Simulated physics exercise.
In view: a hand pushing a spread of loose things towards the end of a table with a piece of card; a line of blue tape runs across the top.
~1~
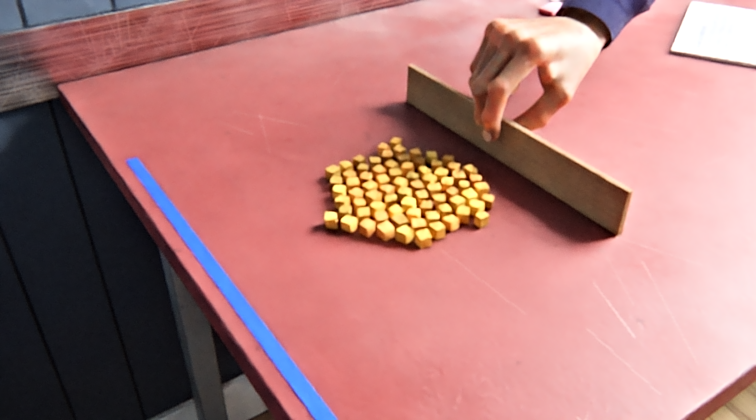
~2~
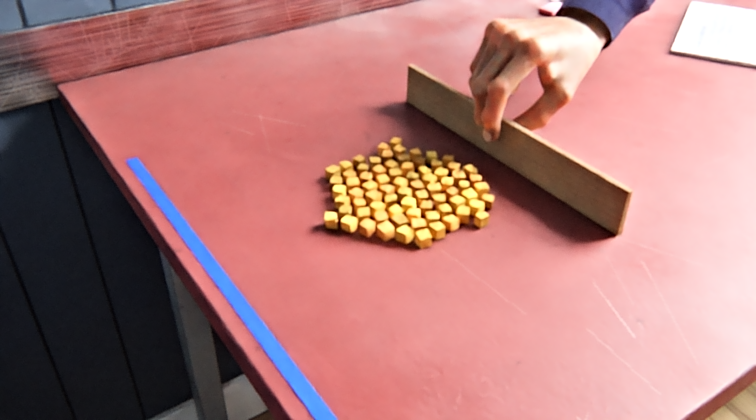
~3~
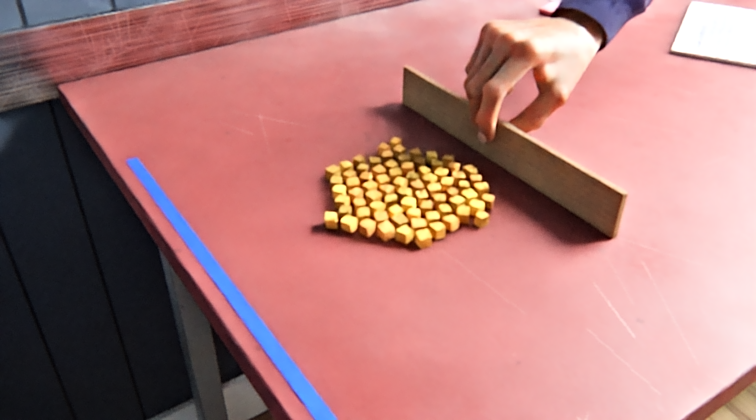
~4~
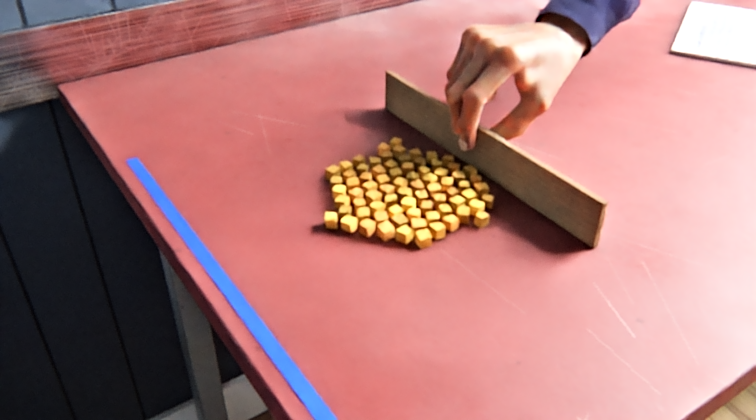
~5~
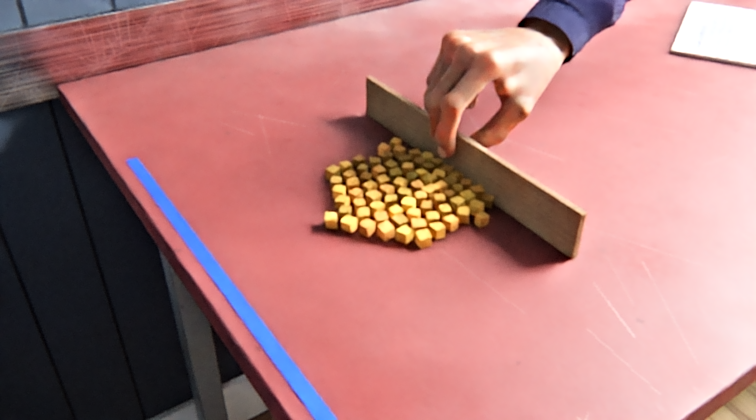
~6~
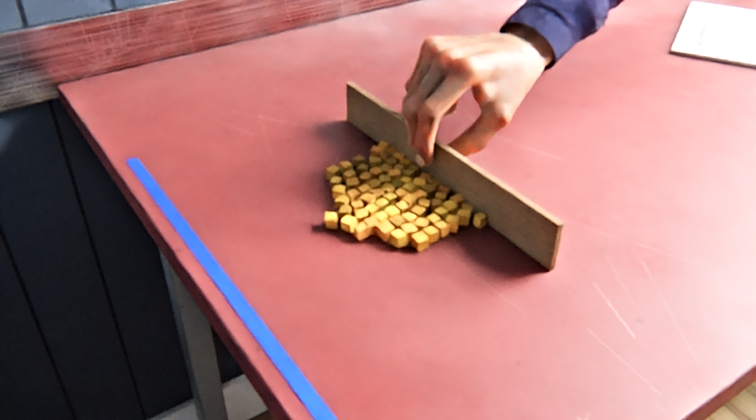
A hand slides a piece of card against yellow croutons, bunching them on a red table.
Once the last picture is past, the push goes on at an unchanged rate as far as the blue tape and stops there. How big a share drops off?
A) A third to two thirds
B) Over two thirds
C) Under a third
The answer is B.
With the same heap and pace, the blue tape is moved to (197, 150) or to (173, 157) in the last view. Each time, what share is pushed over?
The shares are 10 and 40 percent, in that order.
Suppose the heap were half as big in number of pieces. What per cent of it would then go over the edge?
Result: Near 70 %.
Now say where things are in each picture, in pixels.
In the first picture, piece of card at (607, 201), at rest; blue tape at (138, 168), right by the edge; edge at (190, 278); the heap at (404, 195), croutons.
In the second picture, piece of card at (607, 201), at rest.
In the third picture, piece of card at (602, 203); the heap at (404, 195).
In the fourth picture, piece of card at (583, 212).
In the fifth picture, piece of card at (561, 222); the heap at (404, 195), a small part pushed along.
In the sixth picture, piece of card at (539, 233); blue tape at (138, 168); edge at (190, 278); the heap at (401, 197), about two thirds pushed along.
Soon after the last picture, piece of card still moving, near (325, 181); heap all on the table, its front near (232, 257).
A little later, piece of card stopped at the blue tape; heap most over the edge.
At rest, piece of card stopped at the blue tape; heap most over the edge.
